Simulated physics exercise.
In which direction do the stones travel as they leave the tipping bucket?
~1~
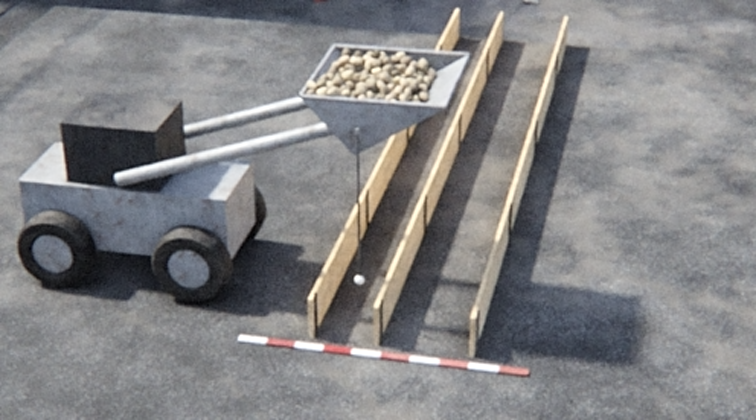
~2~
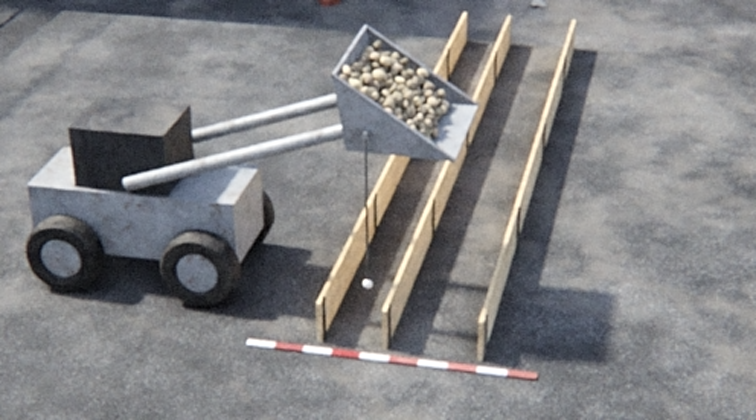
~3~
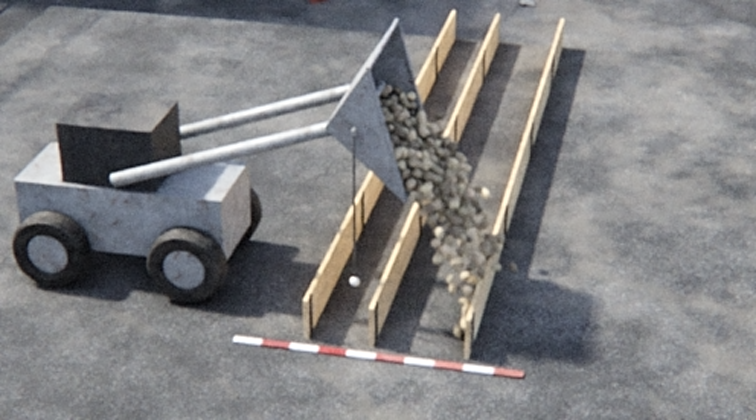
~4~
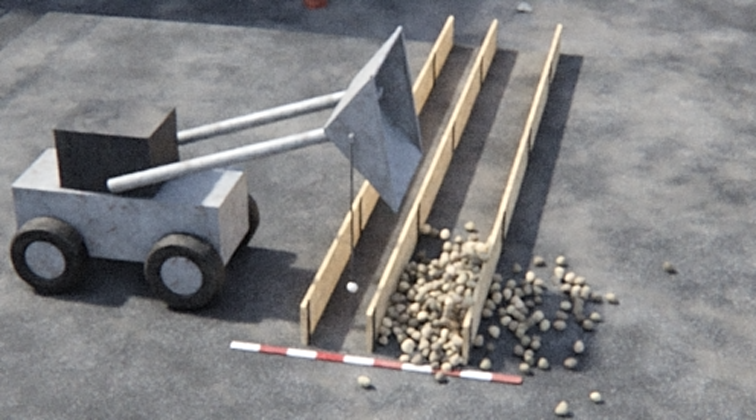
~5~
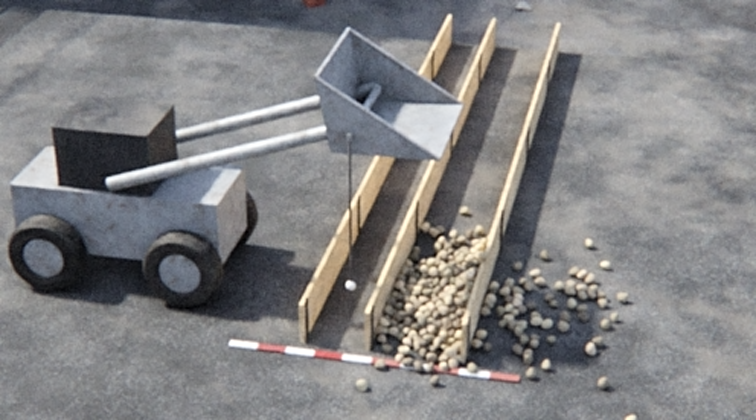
The stones move downward, pouring from the bucket to the ground around the boards.
The footage shows a small loader tipping its raised bucket of pale stones toward three wooden boards. The stones pour out and pile mostly between the middle and far boards, with some scattered beyond the last one, and the emptied bucket tilts partway back.
